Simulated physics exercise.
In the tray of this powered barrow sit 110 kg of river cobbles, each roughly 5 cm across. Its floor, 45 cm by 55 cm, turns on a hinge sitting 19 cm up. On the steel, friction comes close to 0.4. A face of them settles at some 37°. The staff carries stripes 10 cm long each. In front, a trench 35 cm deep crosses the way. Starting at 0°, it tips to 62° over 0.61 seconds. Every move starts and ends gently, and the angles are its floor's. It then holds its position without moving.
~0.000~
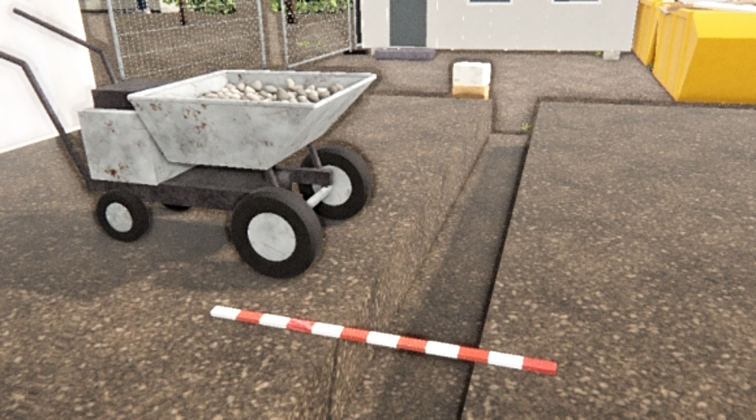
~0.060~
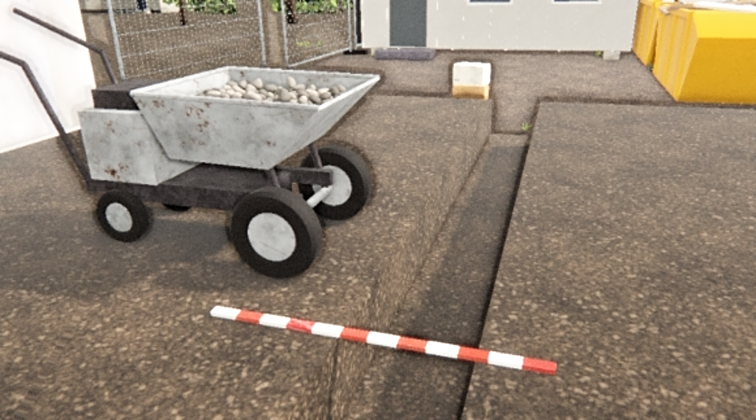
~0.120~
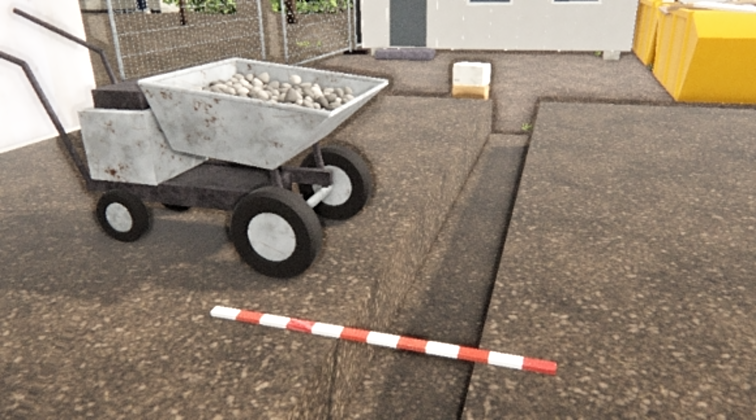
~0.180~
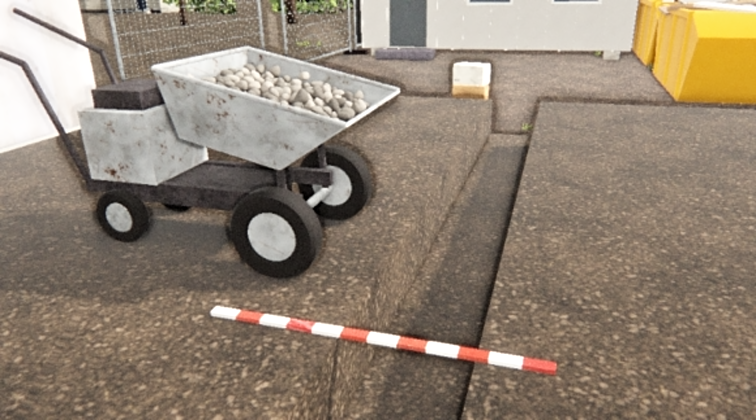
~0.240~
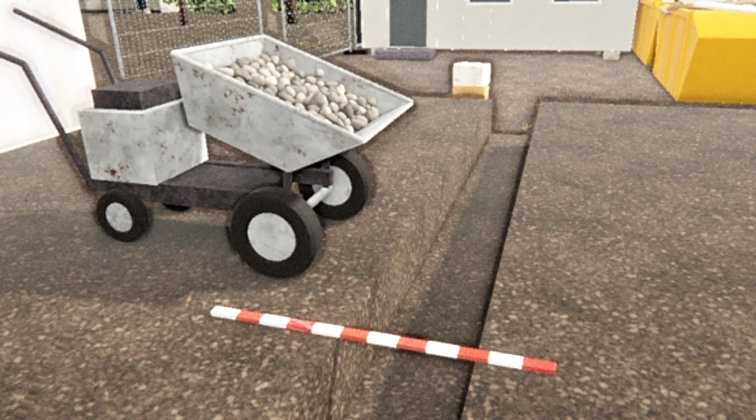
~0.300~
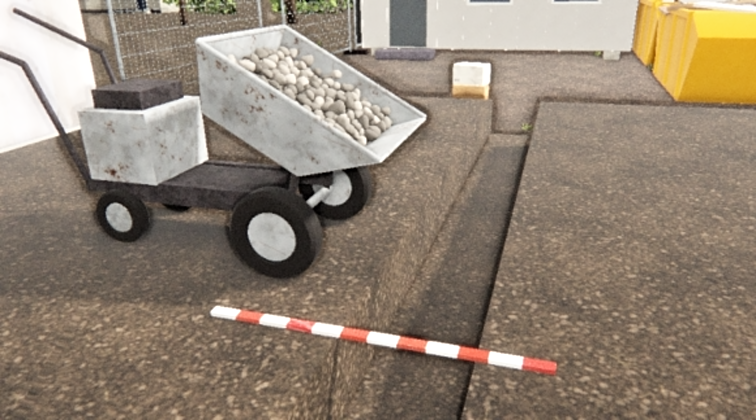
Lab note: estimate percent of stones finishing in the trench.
Approx. 68 %.
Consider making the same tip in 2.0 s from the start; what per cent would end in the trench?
Roughly 95 per cent would.
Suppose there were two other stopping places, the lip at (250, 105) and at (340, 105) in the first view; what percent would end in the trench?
Roughly 100 in a hundred, then 50 in a hundred.
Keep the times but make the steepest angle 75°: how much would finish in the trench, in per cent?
About 75%.
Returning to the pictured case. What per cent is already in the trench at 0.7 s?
15 per cent or so by then.
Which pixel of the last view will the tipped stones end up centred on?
About (478, 319).
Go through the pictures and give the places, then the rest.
In the first frame, the tray is at 0°, its lip at (315, 106); the top of the load is at (291, 92).
The second frame shows lip at (319, 108), floor tilted 2°, highest stones at (269, 90); the stones move at 0.4 m/s on average.
In the third frame, the tray is at 6°, its lip at (330, 115); the top of the load is at (249, 82); the stones move at 0.7 m/s on average.
The fourth frame shows lip at (346, 126), floor tilted 13°, highest stones at (248, 73); the stones move at 1.0 m/s on average.
In the fifth frame, the tray is at 21°, its lip at (363, 141); the top of the load is at (256, 64); the stones move at 1.2 m/s on average.
The sixth frame shows lip at (380, 161), floor tilted 30°, highest stones at (274, 55); the stones move at 1.3 m/s on average.
After 0.5 s the floor is at 53°; 100 % in the tray; the foremost stones are at (399, 177).
After 0.7 s the floor is at 62°; 83 % in the tray, 17 % in the trench; the foremost stones are at (486, 279).
After 1.1 s the floor is at 62°; 30 % in the tray, 38 % in the trench, 32 % past the trench; the foremost stones are at (659, 308).
After 3.0 s the floor is at 62°; 0 % in the tray, 68 % in the trench, 32 % past the trench; the foremost stones are past the picture's edge.
